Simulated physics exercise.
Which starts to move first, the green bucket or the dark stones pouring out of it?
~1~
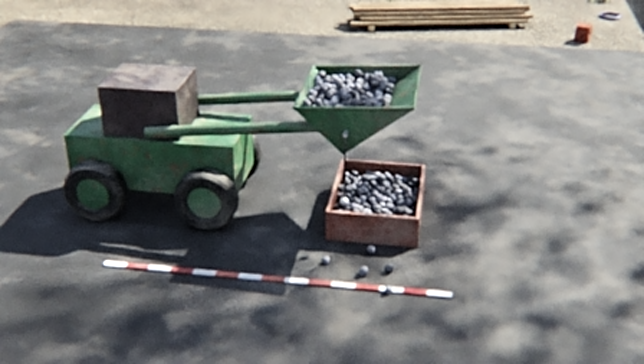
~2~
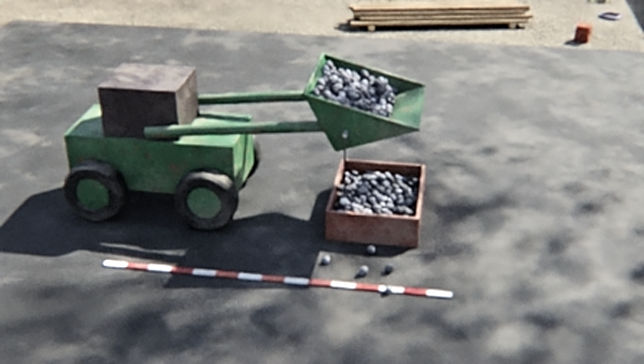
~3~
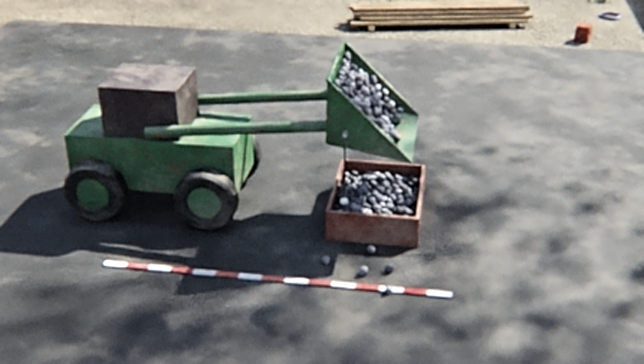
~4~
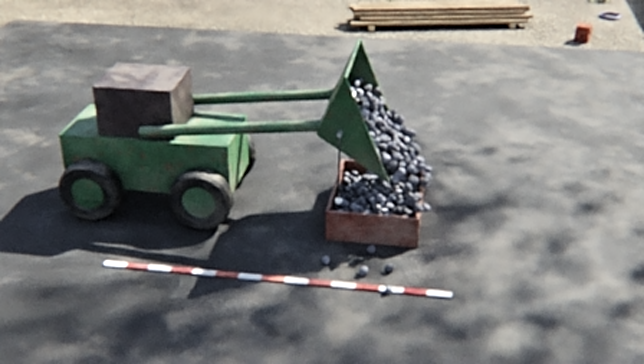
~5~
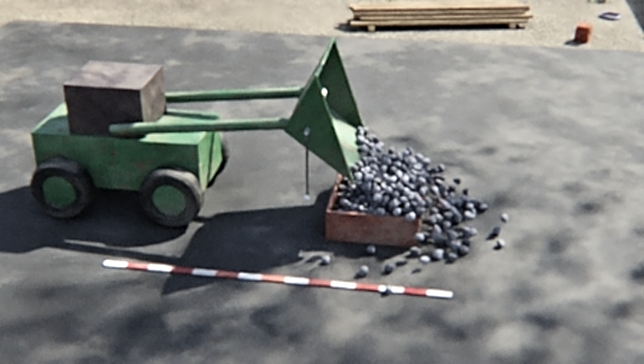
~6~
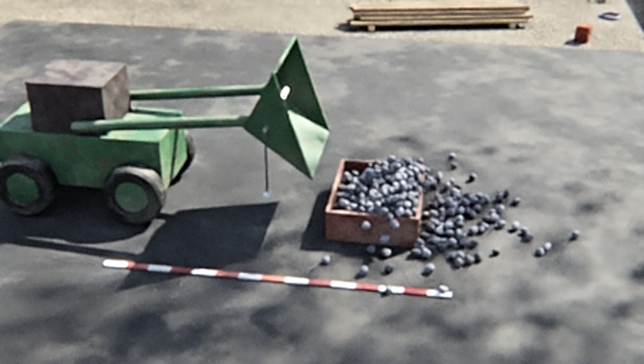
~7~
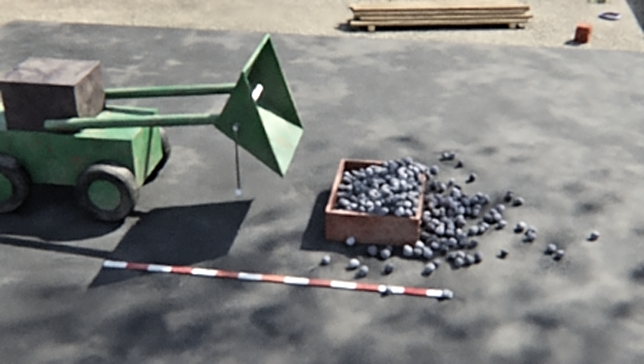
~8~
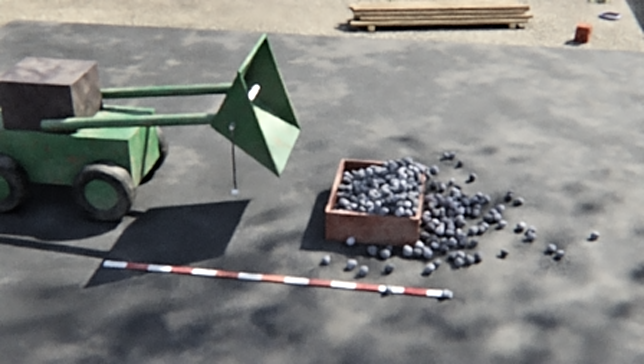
The green bucket moves first, tilting forward while the stones still lie inside it, and only later do they pour out toward the box.
